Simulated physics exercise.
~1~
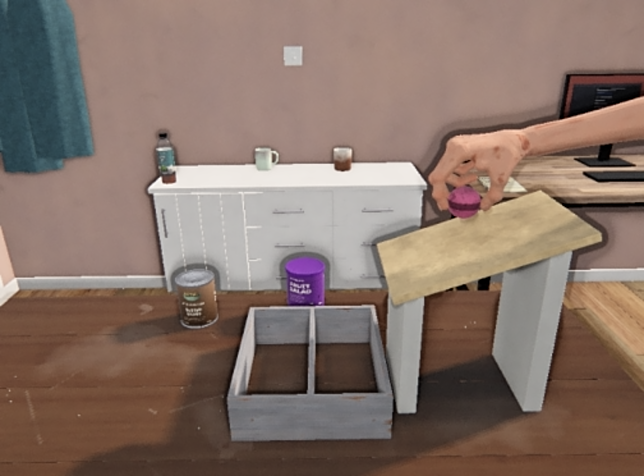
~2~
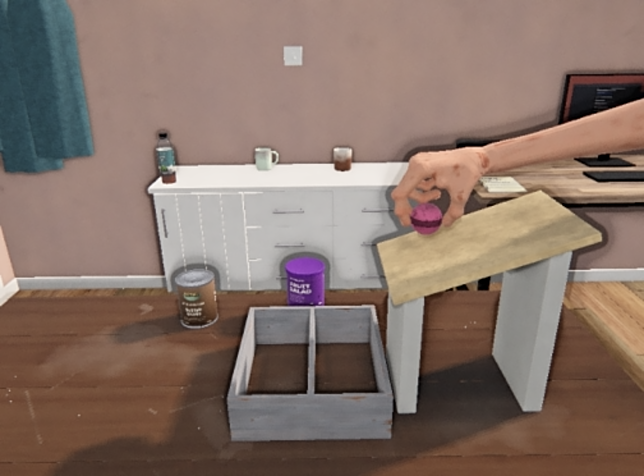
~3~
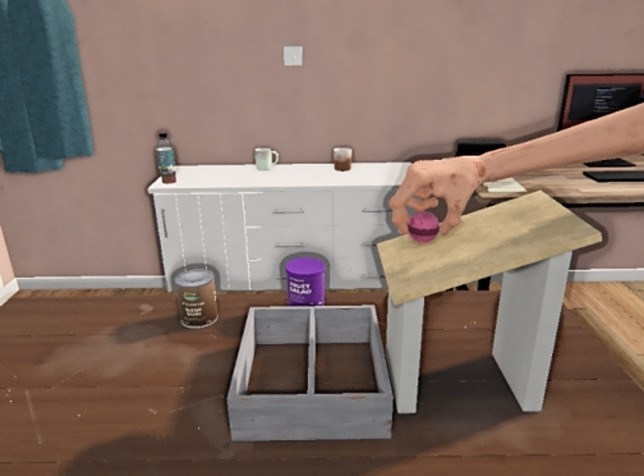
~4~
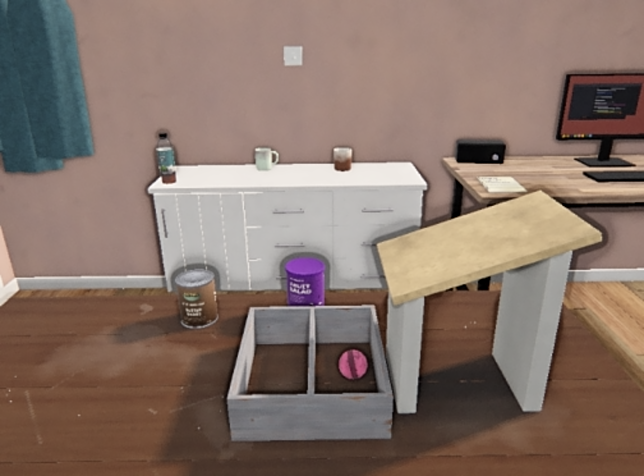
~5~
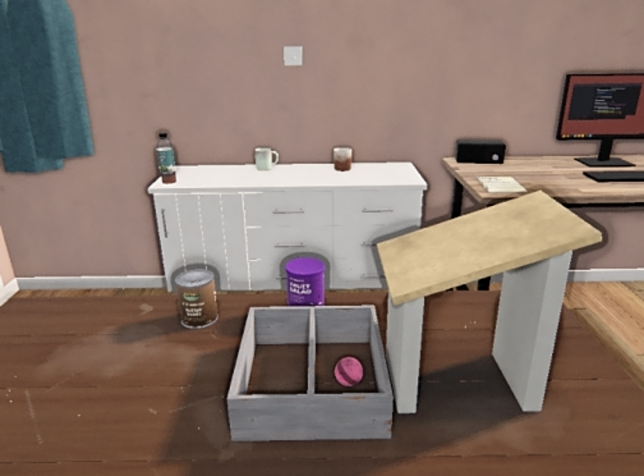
The footage shows a hand holding a pink ball above a slanted board, moving it left and lowering it slightly, before the ball is released and ends up in the nearer bay of a grey tray, while the brown and purple tins stay in place.
